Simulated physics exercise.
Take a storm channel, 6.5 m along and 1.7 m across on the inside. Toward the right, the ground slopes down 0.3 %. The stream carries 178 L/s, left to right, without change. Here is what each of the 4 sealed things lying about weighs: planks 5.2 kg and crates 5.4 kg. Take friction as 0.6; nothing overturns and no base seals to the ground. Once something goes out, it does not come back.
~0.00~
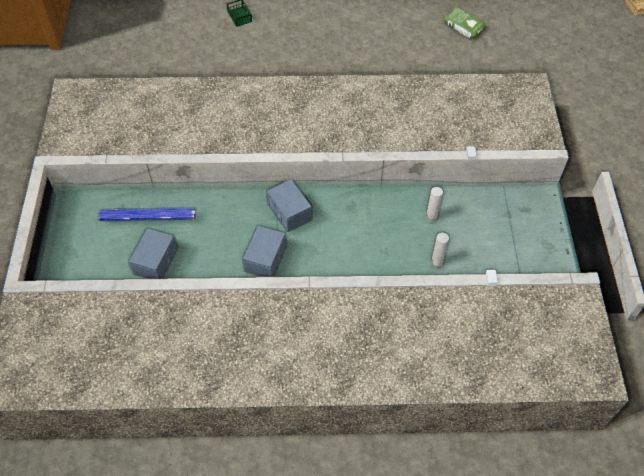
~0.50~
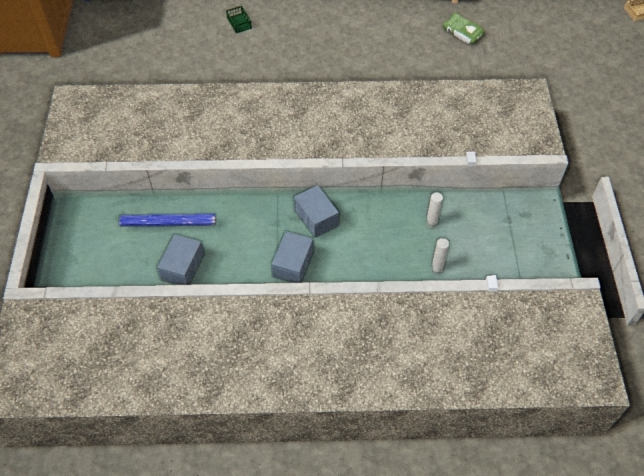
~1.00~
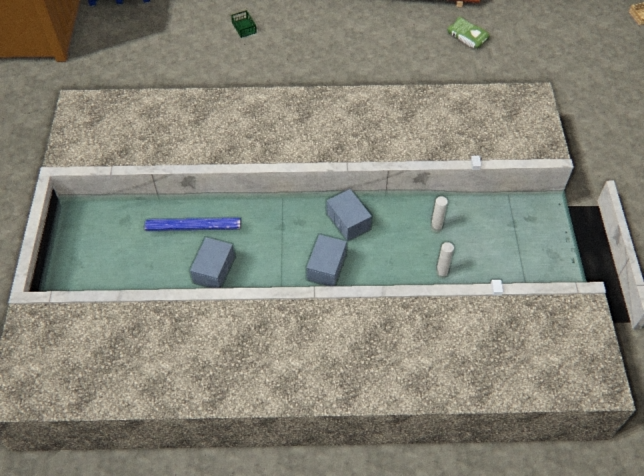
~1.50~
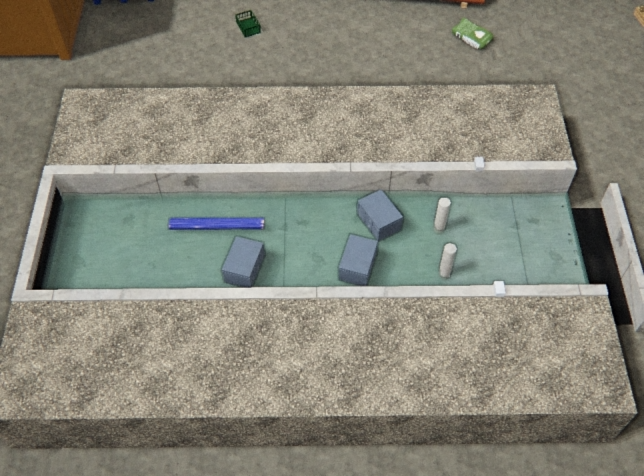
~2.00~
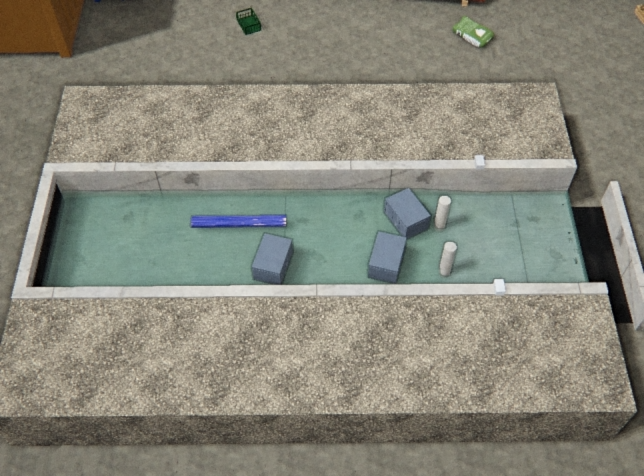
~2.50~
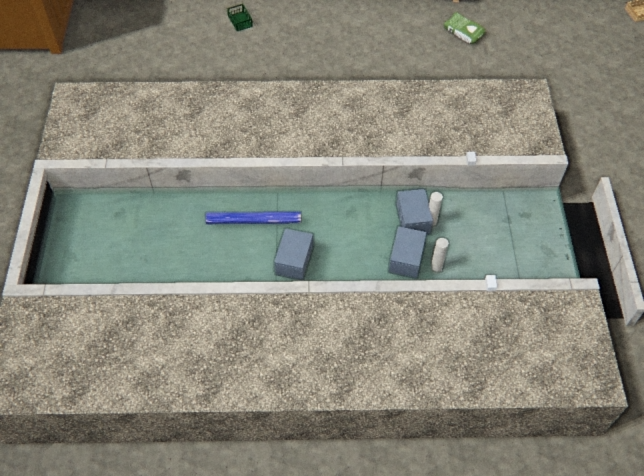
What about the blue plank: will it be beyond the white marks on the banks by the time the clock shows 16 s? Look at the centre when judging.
Going by its middle, the blue plank reaches past.
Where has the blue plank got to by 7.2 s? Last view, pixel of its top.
At about (380, 212).
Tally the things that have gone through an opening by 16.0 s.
The answer is 4 at that time.
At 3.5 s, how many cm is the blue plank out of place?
Around 200 centimetres.
After 3.5 s the blue plank is near (300, 216), 1.9 m from its start, afloat; 0 of 4 are over the mark; 4 afloat.
After 7.2 s the blue plank is near (380, 212), 3.0 m from its start, afloat; 3 of 4 are over the mark; 1 afloat.
After 12.0 s the blue plank has gone out; 4 of 4 are over the mark; 0 afloat.
After 16.0 s the blue plank has gone out; 4 of 4 are over the mark; 0 afloat.
